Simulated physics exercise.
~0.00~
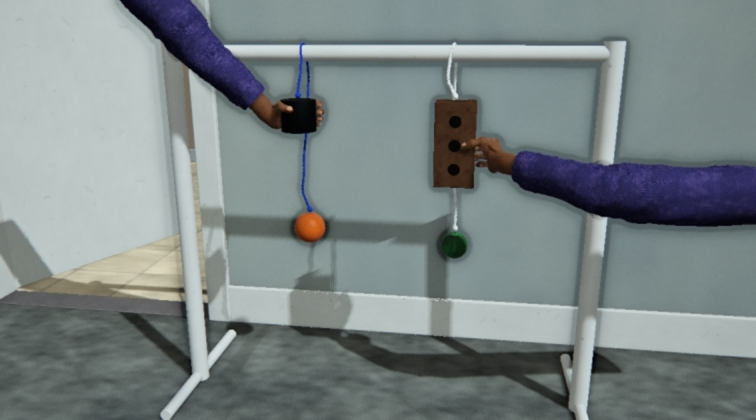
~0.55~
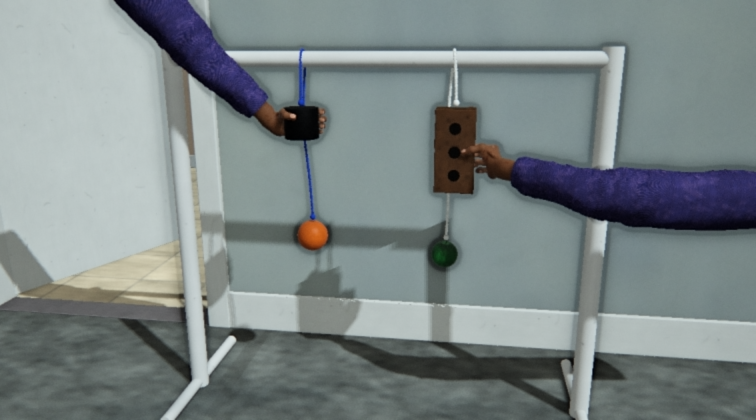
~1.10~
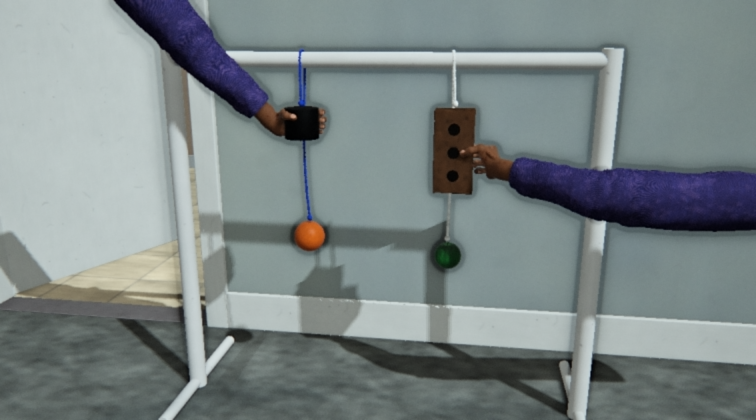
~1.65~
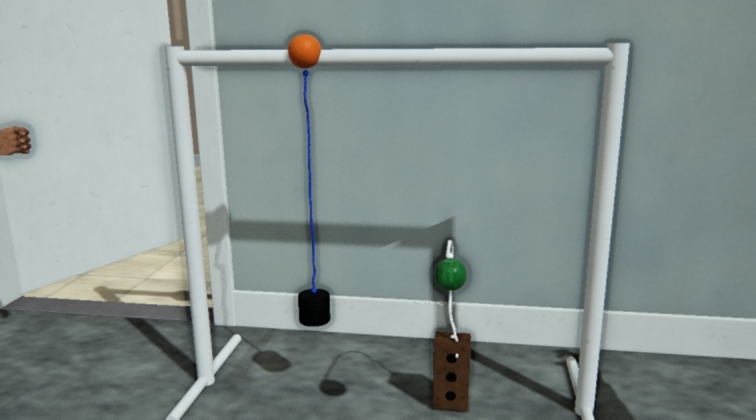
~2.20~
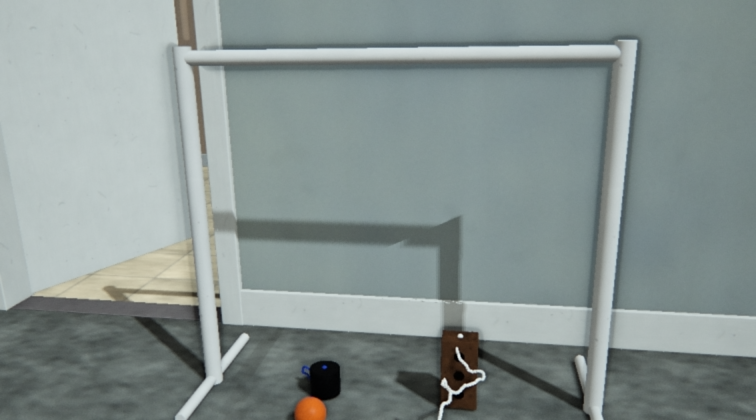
A small black cylinder on a blue lace and a brown block with three dark holes on a white lace are held against a white rail stand, seen from the front in a grey-walled room. The laces pass over the rail, with a round orange object hanging at left and a round green one at right. Two purple-sleeved arms steady the cylinder and block, then let go. Both drop to the floor, the orange object rising to the rail while the green one falls. Finally the orange object lies low beside the cylinder, the white lace is strewn over the block, the green object is out of view, and the rail is bare.
